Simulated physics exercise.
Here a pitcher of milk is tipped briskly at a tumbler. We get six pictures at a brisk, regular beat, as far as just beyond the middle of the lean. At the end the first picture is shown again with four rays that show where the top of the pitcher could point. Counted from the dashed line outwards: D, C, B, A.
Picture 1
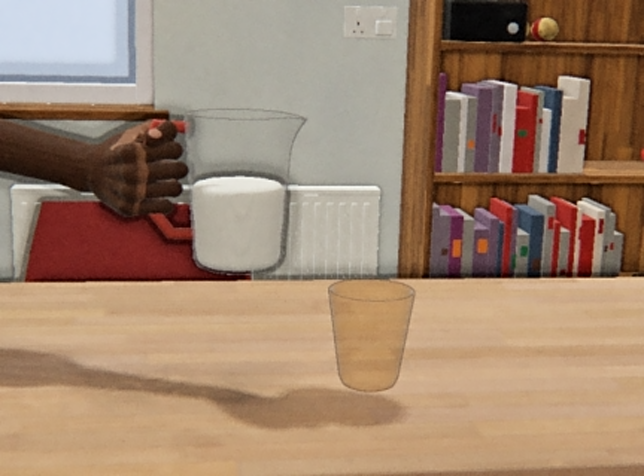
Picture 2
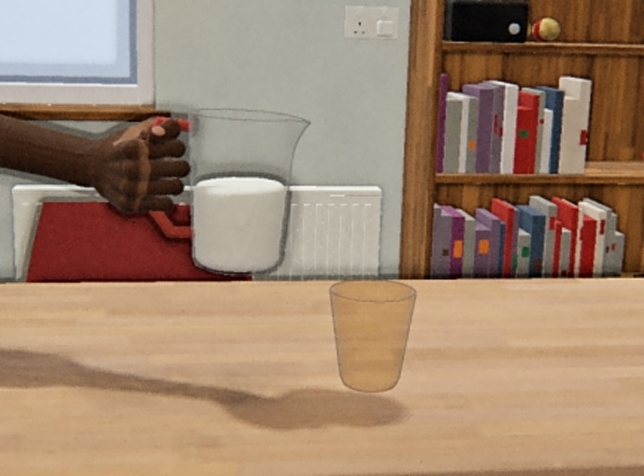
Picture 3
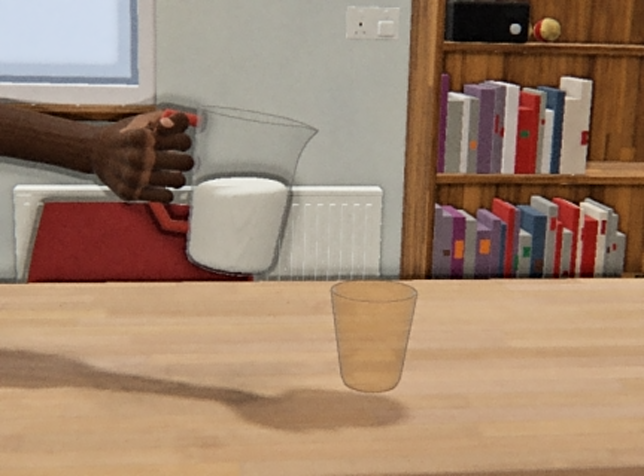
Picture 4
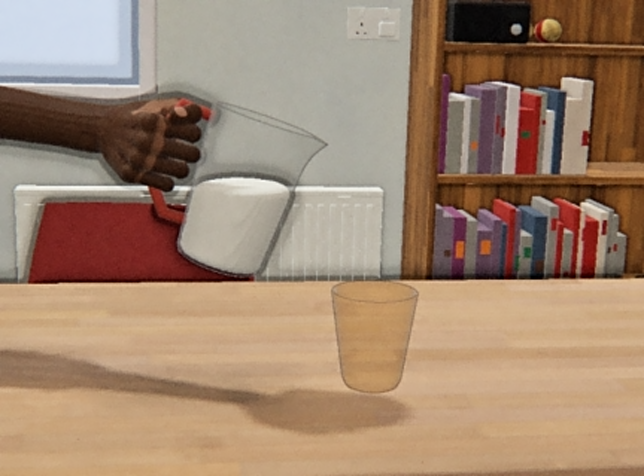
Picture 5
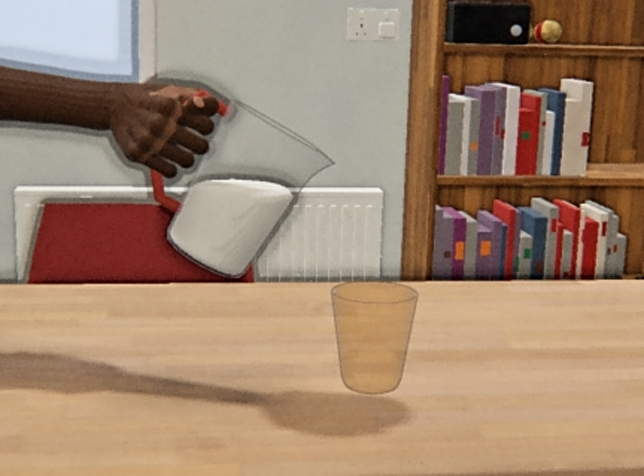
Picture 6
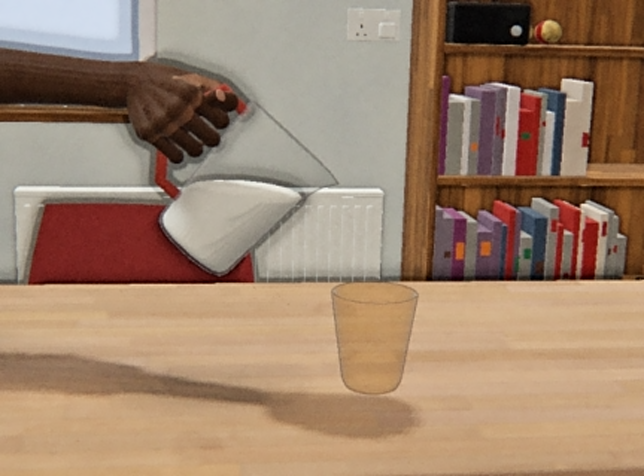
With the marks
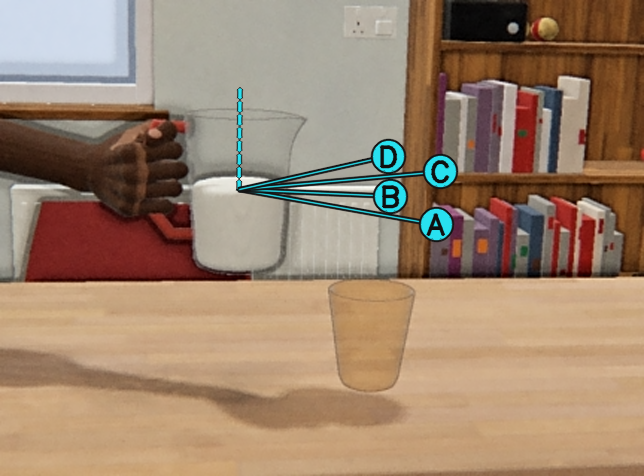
A hand reaching in from the left holds a clear pitcher of milk by its red handle, in a room seen level across a wooden table. A see-through tumbler stands empty on the tabletop, with a red chair, a white radiator and a bookcase of colourful books behind. The pitcher starts upright, then the hand tilts it steadily rightward, the milk sloping toward its lip.
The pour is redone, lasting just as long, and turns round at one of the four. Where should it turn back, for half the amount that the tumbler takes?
Choose D.
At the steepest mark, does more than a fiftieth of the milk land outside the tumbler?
Yes.
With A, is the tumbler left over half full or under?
Over.
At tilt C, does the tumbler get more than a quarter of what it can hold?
Yes.
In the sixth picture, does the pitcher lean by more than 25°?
Yes.
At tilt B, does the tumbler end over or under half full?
Over half.
On the marked copy, A at (419, 221); B at (373, 195); C at (424, 173); D at (371, 159).
If A is chosen, the tumbler ends with about 86 % of what it can hold; 22 % of the milk is spilt.
If B is chosen, the tumbler ends with about 74 % of what it can hold; 19 % of the milk is spilt.
If C is chosen, the tumbler ends with about 70 % of what it can hold; 7 % of the milk is spilt.
If D is chosen, the tumbler ends with about 54 % of what it can hold.
